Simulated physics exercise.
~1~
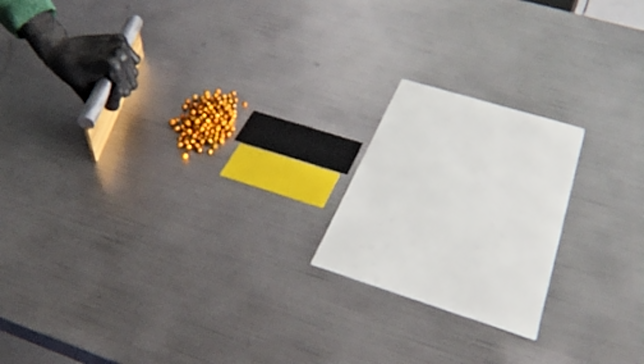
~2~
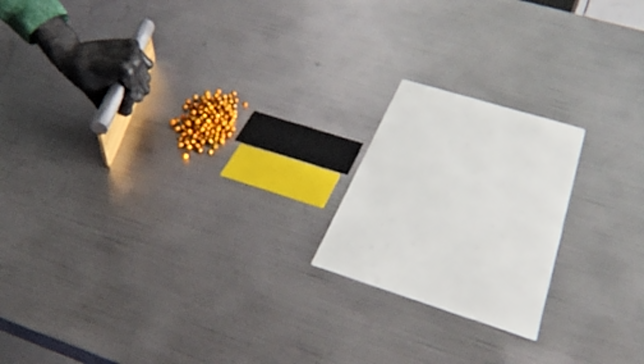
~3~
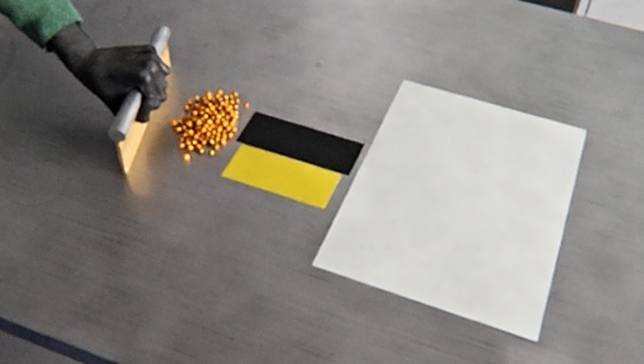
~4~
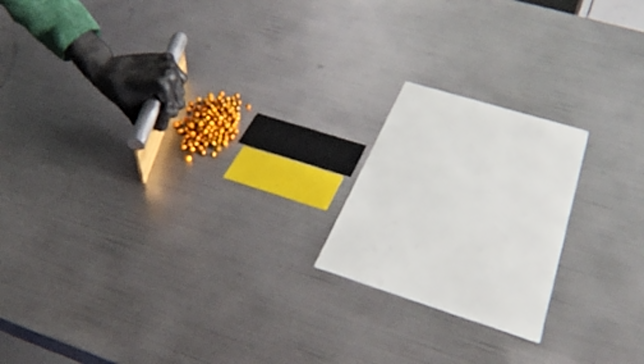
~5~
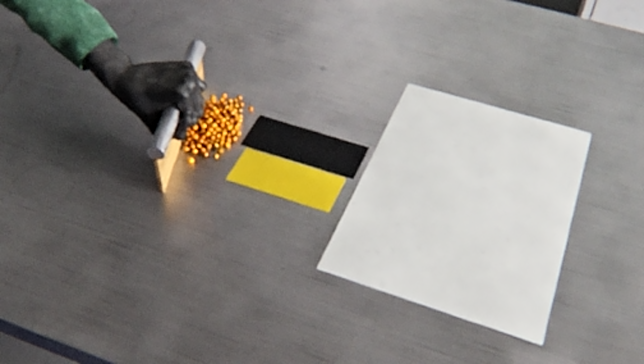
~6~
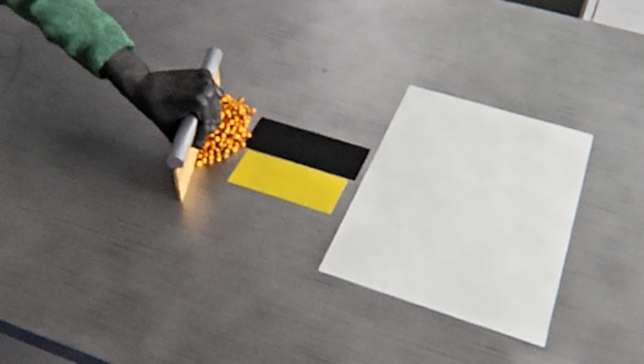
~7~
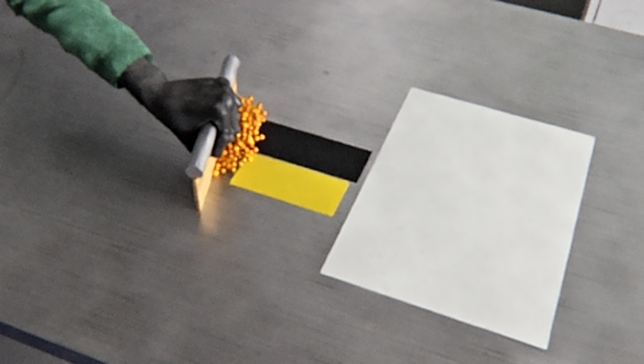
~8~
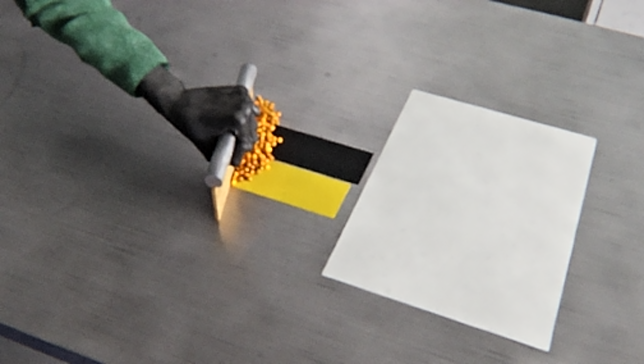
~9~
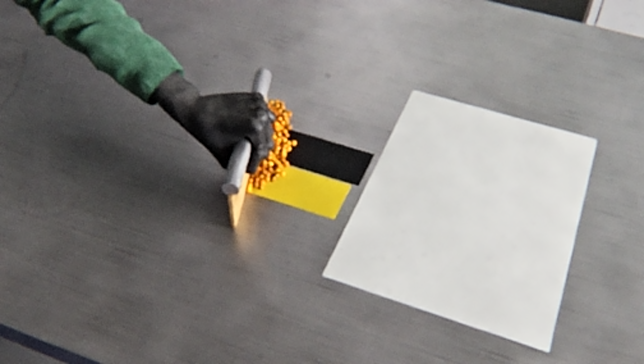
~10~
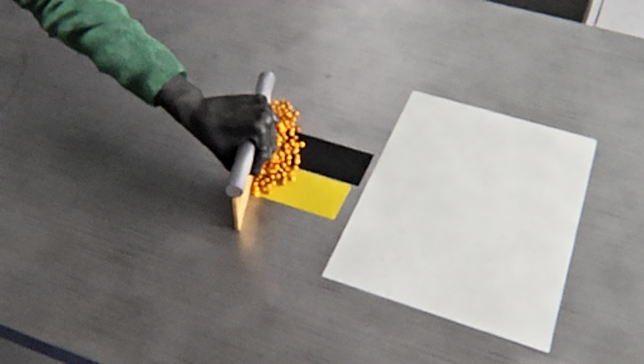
A gloved hand pushes corn kernels rightwards with a scraper, partly onto black and yellow mats.
